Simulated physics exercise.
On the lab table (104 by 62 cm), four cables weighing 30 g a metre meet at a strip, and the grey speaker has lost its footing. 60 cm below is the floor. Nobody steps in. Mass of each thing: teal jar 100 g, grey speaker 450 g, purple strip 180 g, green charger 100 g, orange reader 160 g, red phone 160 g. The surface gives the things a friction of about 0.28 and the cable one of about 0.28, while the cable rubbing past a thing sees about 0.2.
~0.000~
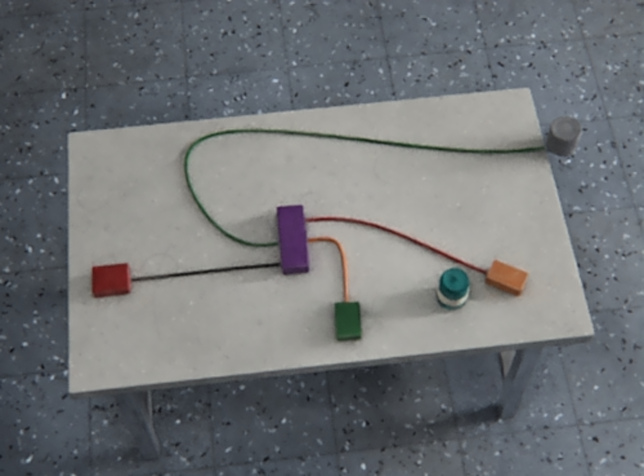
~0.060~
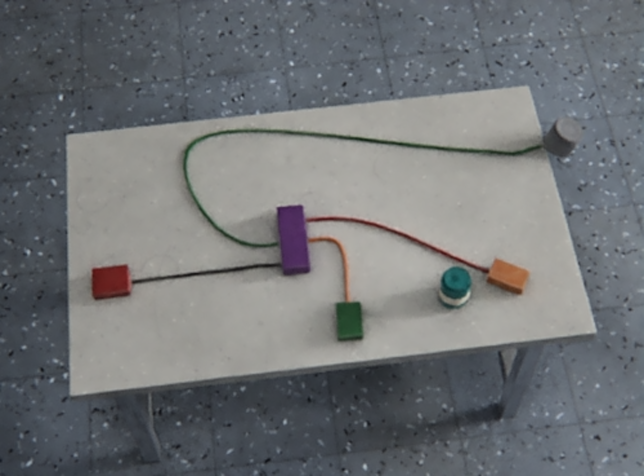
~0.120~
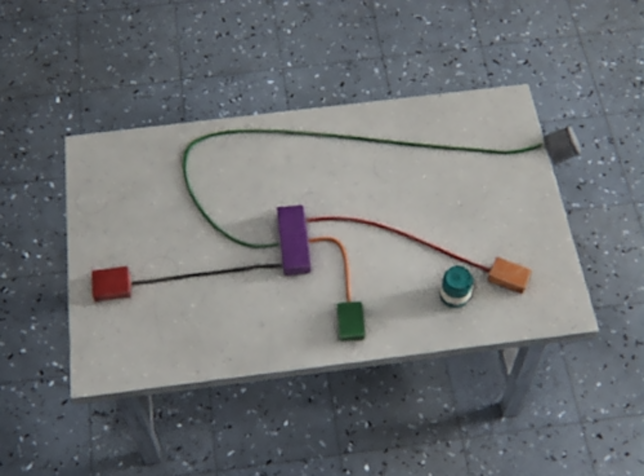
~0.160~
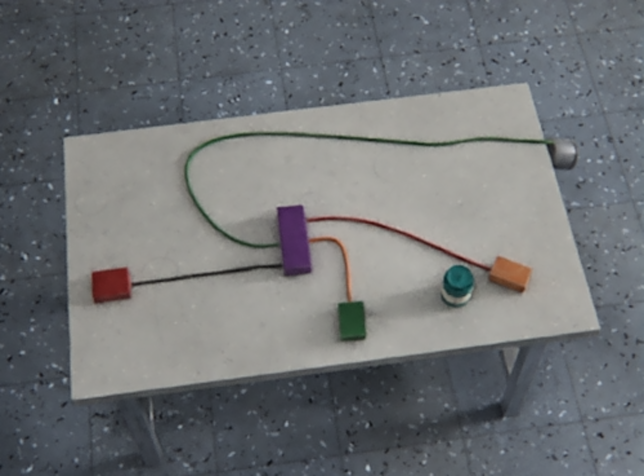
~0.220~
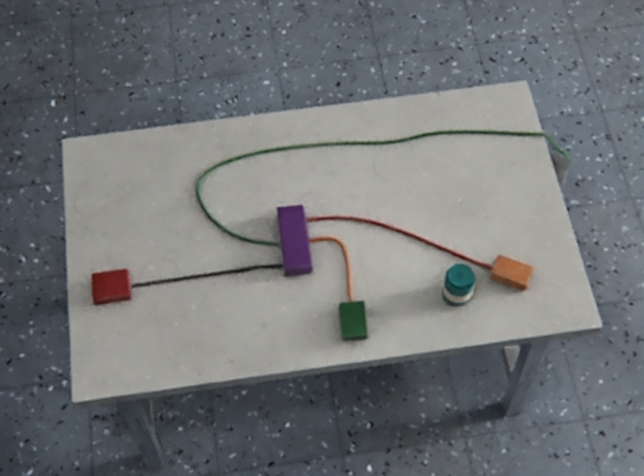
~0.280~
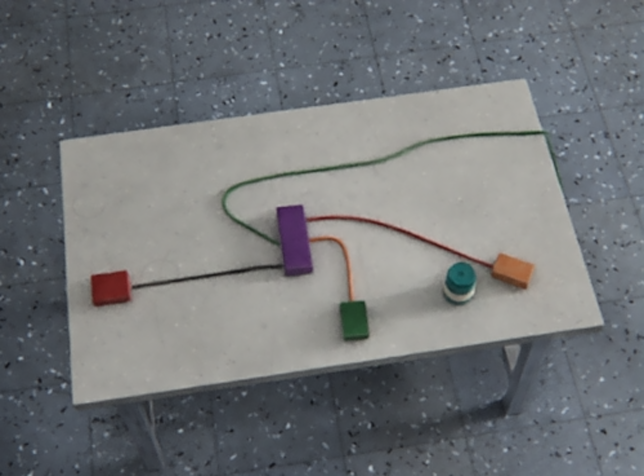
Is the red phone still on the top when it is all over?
My guess is it doesn't come off.
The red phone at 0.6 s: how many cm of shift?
About 14 cm.
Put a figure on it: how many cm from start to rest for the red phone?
About 28 centimetres.
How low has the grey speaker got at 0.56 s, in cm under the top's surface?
Depth below the top: Around 55 cm.
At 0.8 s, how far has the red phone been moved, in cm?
Shift reading: Approx. 28 cm.
After 0.6 s, the strip's end of the green cable at (312, 235); red phone 15 cm off its start, grey speaker over the edge, purple strip 2 cm off its start.
After 0.8 s, the strip's end of the green cable at (313, 237); red phone 28 cm off its start, grey speaker over the edge, purple strip 1 cm off its start.
After 1.1 s, the strip's end of the green cable at (313, 237); red phone 28 cm off its start at (246, 242), grey speaker over the edge, purple strip 1 cm off its start at (301, 239).
After 1.4 s, the strip's end of the green cable at (313, 237); red phone 28 cm off its start, grey speaker over the edge, purple strip 1 cm off its start.
After 2.6 s, the strip's end of the green cable at (313, 237); red phone 28 cm off its start at (246, 242), grey speaker over the edge, purple strip 1 cm off its start at (301, 239).
